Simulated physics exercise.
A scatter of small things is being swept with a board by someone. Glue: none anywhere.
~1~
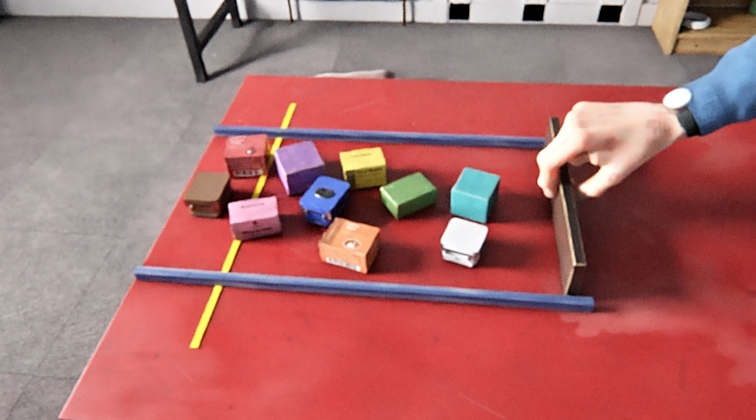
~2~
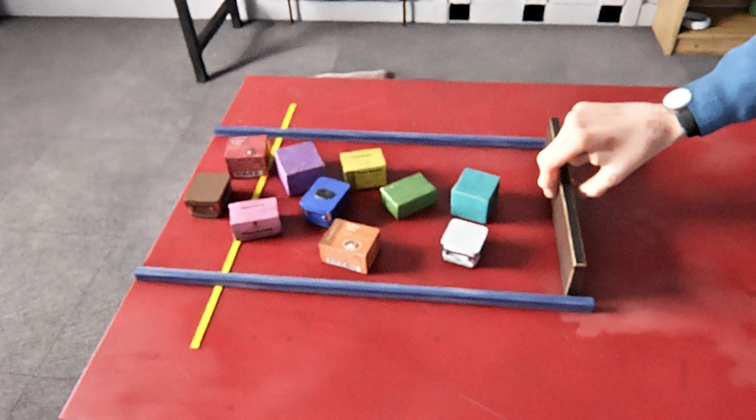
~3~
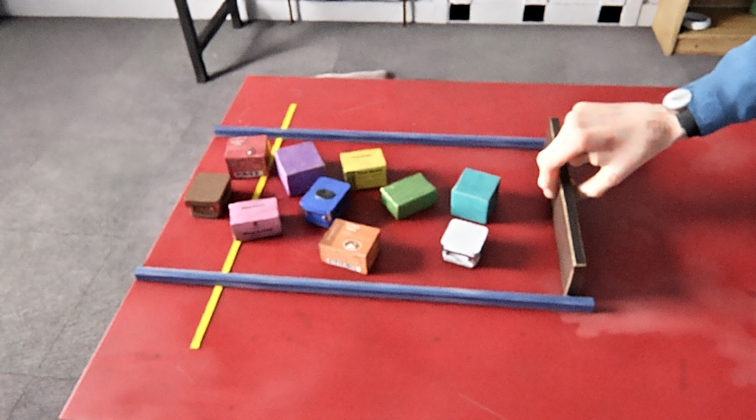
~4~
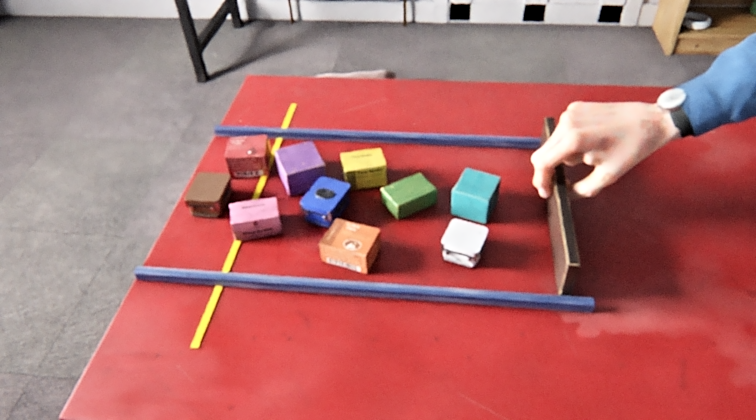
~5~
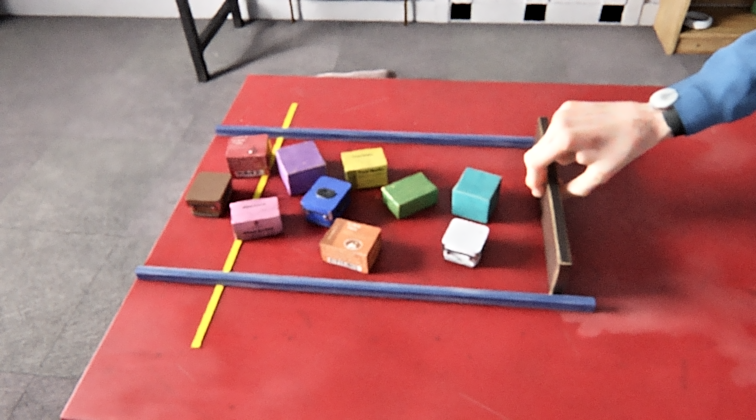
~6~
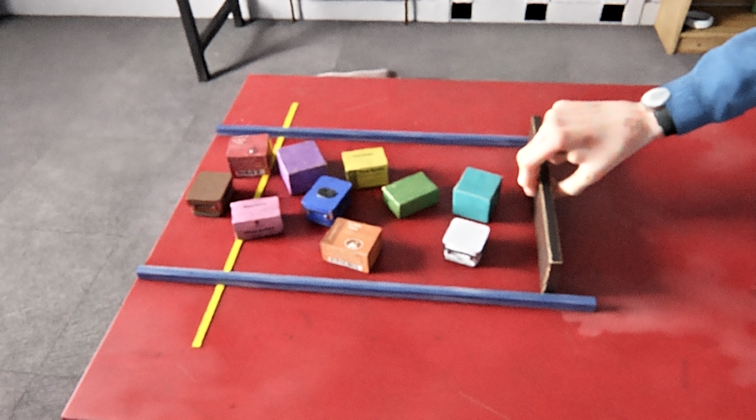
A hand holding a dark board upright on a red table slides it slightly left between two blue rails, toward a scatter of small coloured boxes and blocks, which stay in place around and beside a yellow tape line.
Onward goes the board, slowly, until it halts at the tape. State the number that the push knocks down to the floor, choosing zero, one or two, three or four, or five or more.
The table is going to lose three pieces, maybe four.
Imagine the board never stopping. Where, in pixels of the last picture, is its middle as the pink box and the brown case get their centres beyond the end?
Points: About (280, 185) and about (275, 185).
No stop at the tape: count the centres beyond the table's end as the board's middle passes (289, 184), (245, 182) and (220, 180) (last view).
0; 3; 7.
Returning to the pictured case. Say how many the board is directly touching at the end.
That number would be 3.
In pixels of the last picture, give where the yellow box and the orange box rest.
First (250, 152), then (174, 245).
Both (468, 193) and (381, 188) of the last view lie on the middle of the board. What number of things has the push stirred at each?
First 3, then 7.
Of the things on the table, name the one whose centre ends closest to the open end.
It is the purple block.
Soon after, none off yet; brown case at rest near (212, 194); red box at rest near (250, 155); pink box at rest near (258, 218).
After that, none off yet; brown case at rest near (212, 194); red box at rest near (250, 155); pink box displaced a little near (231, 228).
And then, none off yet; brown case displaced a little near (195, 188); red box displaced about its own width near (206, 154); pink box displaced well along near (161, 243).
In the end, the number that fall off is three or four; gone, pink box, red box and brown case.
